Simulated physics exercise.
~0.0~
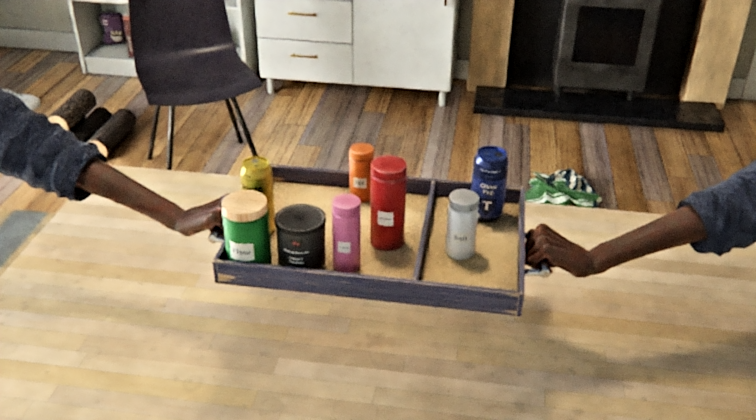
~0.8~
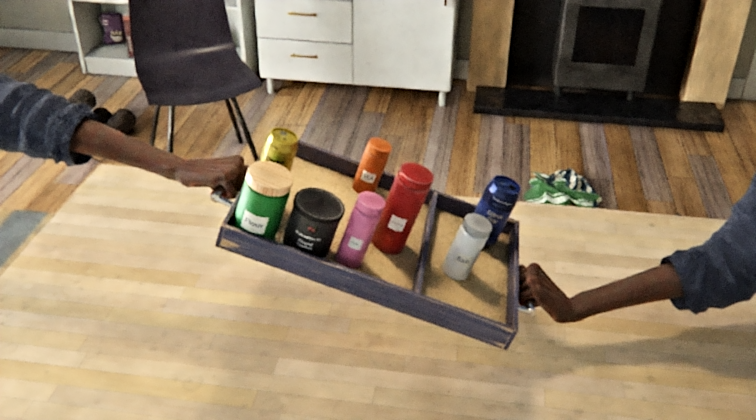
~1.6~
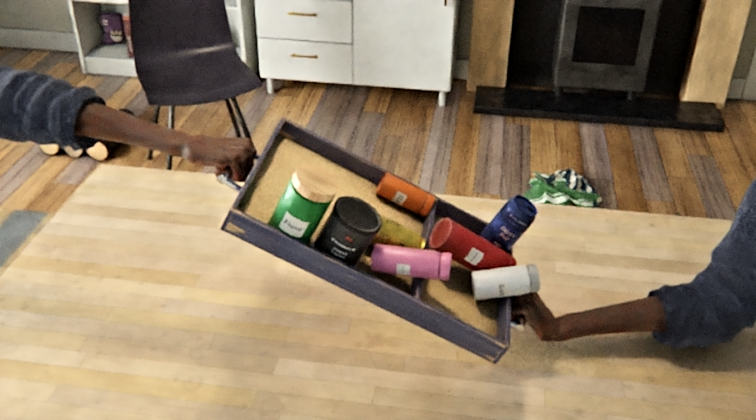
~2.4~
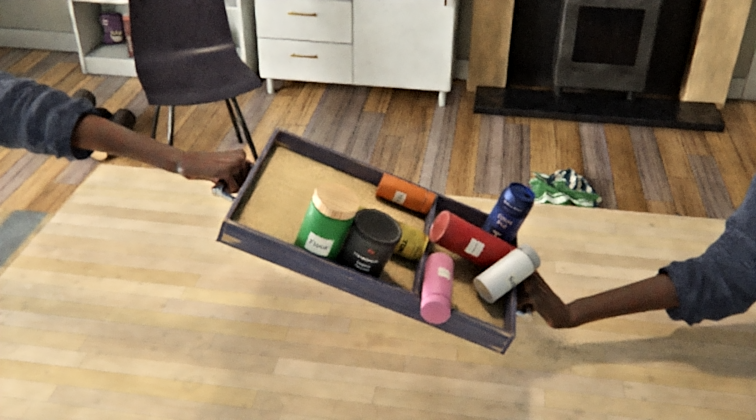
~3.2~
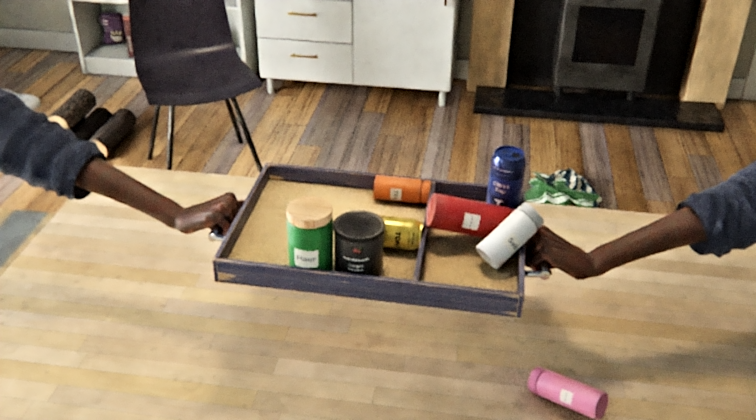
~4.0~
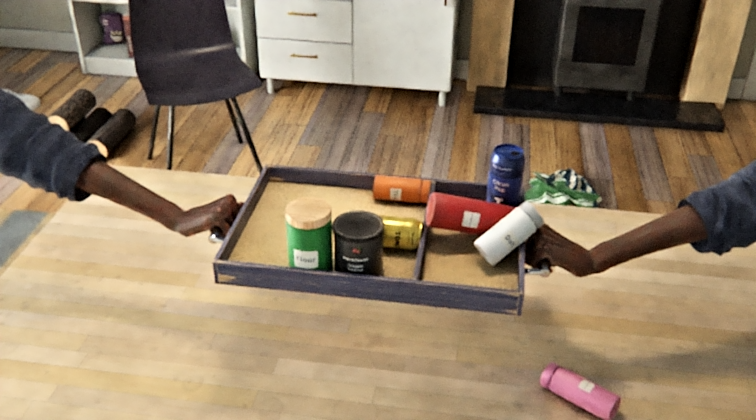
To begin with, two hands hold a wooden tray level above a table, loaded with upright jars, tins and shakers in many colours. The hands tip the tray so its right edge drops, and the load starts to lean. As the tilt steepens, the yellow, orange, red, pink and white containers topple, while the green jar and black tin slide right. The pink shaker drops off the tray onto the table as the hands bring it back to level. It settles at the lower right, while the blue can, green jar and black tin remain standing among the fallen ones.
